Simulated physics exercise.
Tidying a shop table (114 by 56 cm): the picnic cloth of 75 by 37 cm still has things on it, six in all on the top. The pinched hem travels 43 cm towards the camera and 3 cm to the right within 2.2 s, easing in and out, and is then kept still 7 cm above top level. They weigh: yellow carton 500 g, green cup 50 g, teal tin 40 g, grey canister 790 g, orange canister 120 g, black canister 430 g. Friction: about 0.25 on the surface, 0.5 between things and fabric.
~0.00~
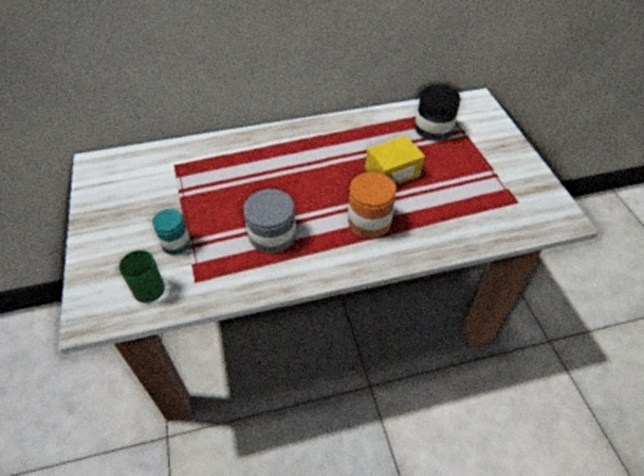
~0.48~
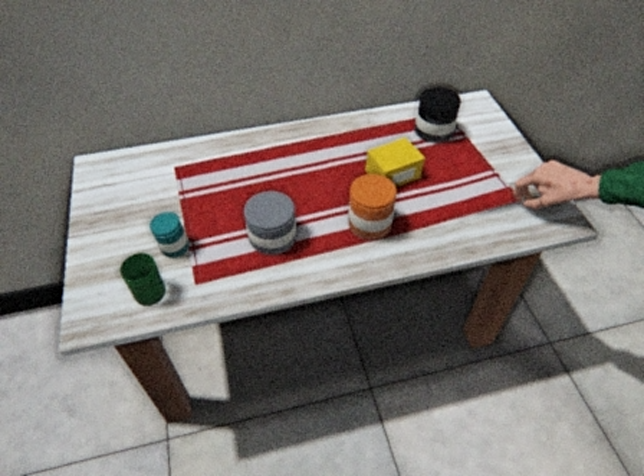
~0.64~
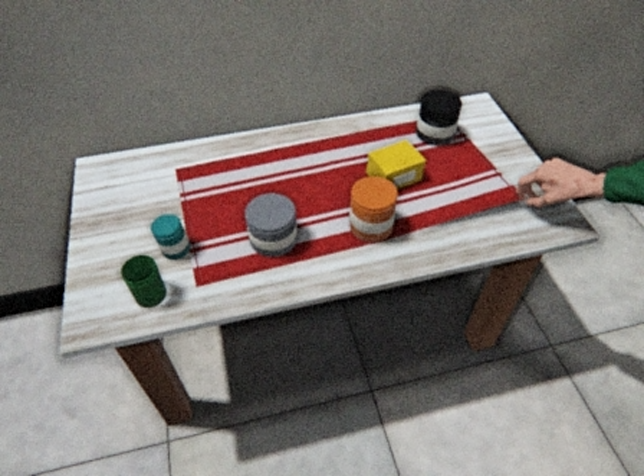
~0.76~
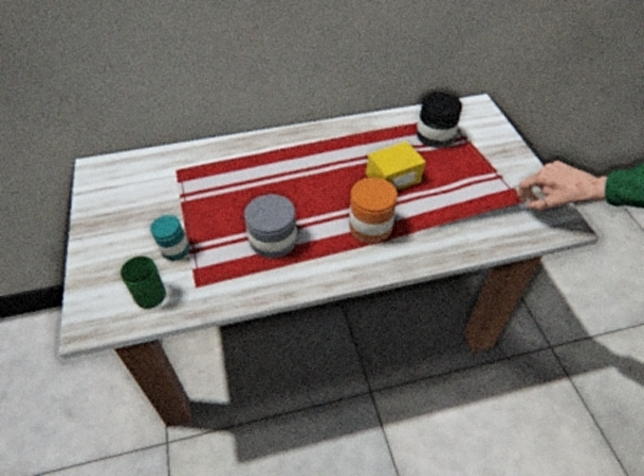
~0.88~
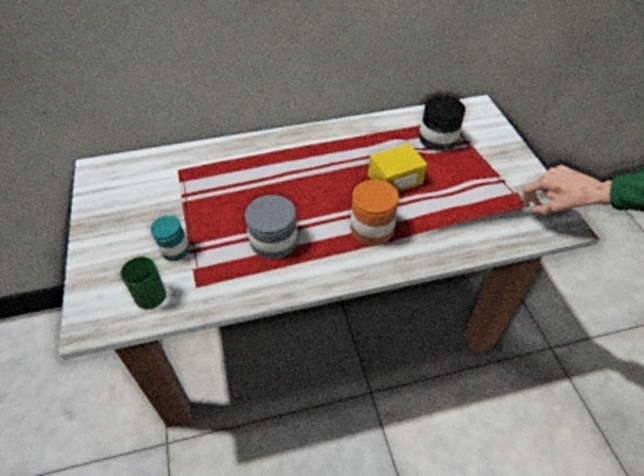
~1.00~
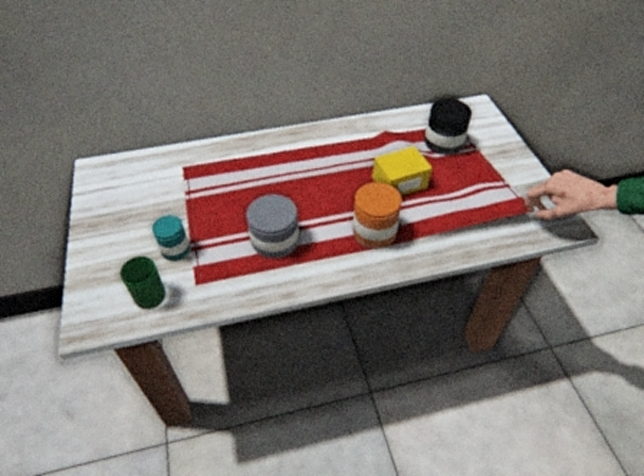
A whitewashed wooden table stands on pale floor tiles against a grey wall, seen from above at an angle by a still camera. A red-and-white striped cloth carries grey and orange canisters, a yellow carton and, at its far right corner, a black canister, while a teal tin and green cup sit left of it. A green-sleeved hand enters from the right, pinches the cloth's near right corner and draws it slightly rightward, the black canister and yellow carton shifting a little with it.
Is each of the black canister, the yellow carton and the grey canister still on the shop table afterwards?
The black canister falls off, the yellow carton goes over the edge, the grey canister drops off.
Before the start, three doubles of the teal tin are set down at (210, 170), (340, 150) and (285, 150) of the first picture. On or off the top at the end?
In that order: Falls off, drops off, goes over.
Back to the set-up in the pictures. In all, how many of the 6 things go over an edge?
4 of them.
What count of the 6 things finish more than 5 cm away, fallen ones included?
I count 4.
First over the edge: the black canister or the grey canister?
First goes the black one.
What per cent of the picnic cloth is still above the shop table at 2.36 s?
Some 65 per cent of it.
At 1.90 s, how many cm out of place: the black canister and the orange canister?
About: Black canister 30 cm, orange canister 15 cm.
At 1.4 s, 100 % of the picnic cloth is still over the top; black canister 15 cm off its start, yellow carton 10 cm off its start, grey canister 4 cm off its start.
At 1.9 s, 85 % of the picnic cloth is still over the top; black canister 32 cm off its start, yellow carton 22 cm off its start, grey canister 10 cm off its start.
At 2.4 s, 65 % of the picnic cloth is still over the top; black canister 46 cm off its start at (608, 208), yellow carton 34 cm off its start at (518, 243), grey canister 19 cm off its start at (355, 236).
At 2.8 s, 20 % of the picnic cloth is still over the top; black canister over the edge, yellow carton over the edge, grey canister 28 cm off its start.
At 4.4 s, 0 % of the picnic cloth is still over the top; black canister over the edge, yellow carton over the edge, grey canister over the edge, orange canister over the edge.
